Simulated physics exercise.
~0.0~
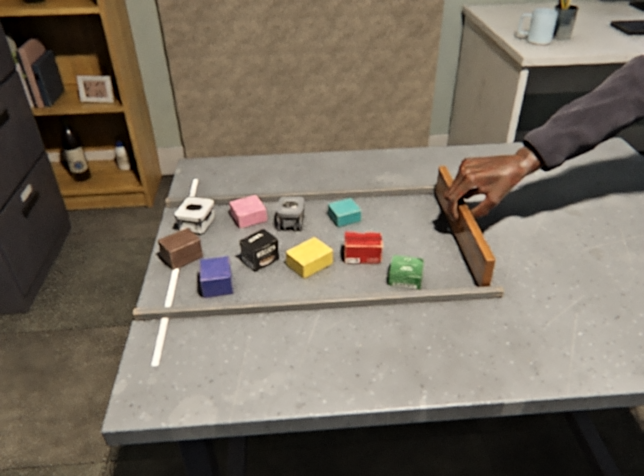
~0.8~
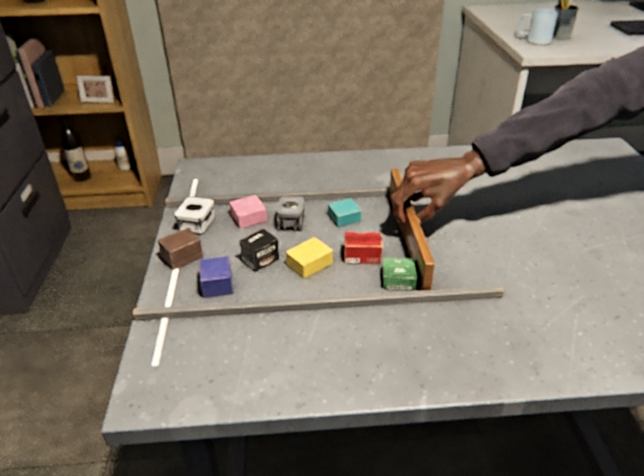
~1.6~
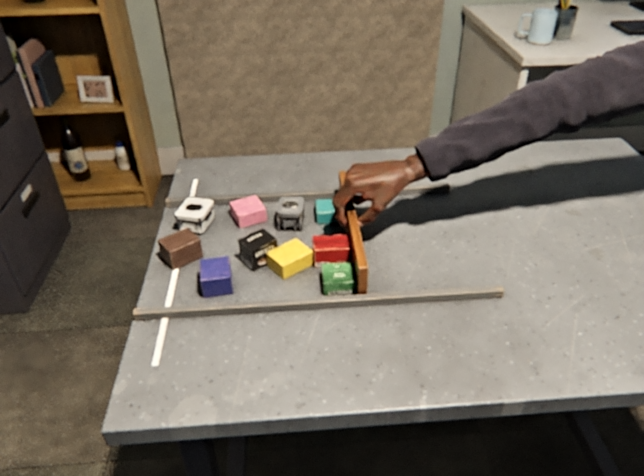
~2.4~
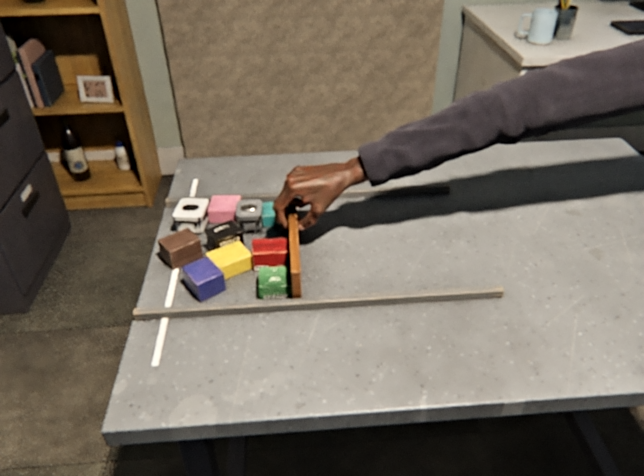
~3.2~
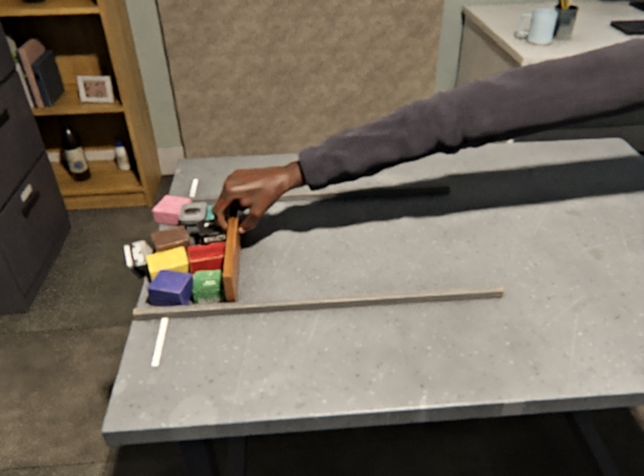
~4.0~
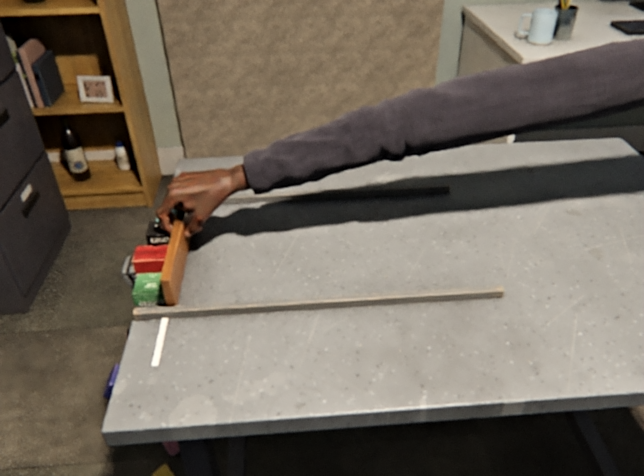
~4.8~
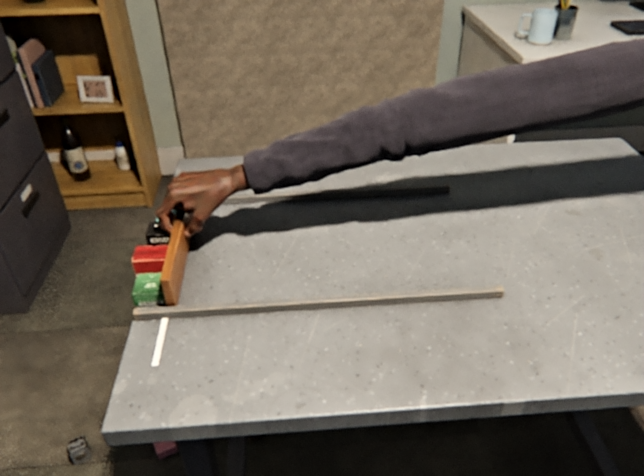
A hand-held board sweeps small blocks left across the table, pushing most off the edge.
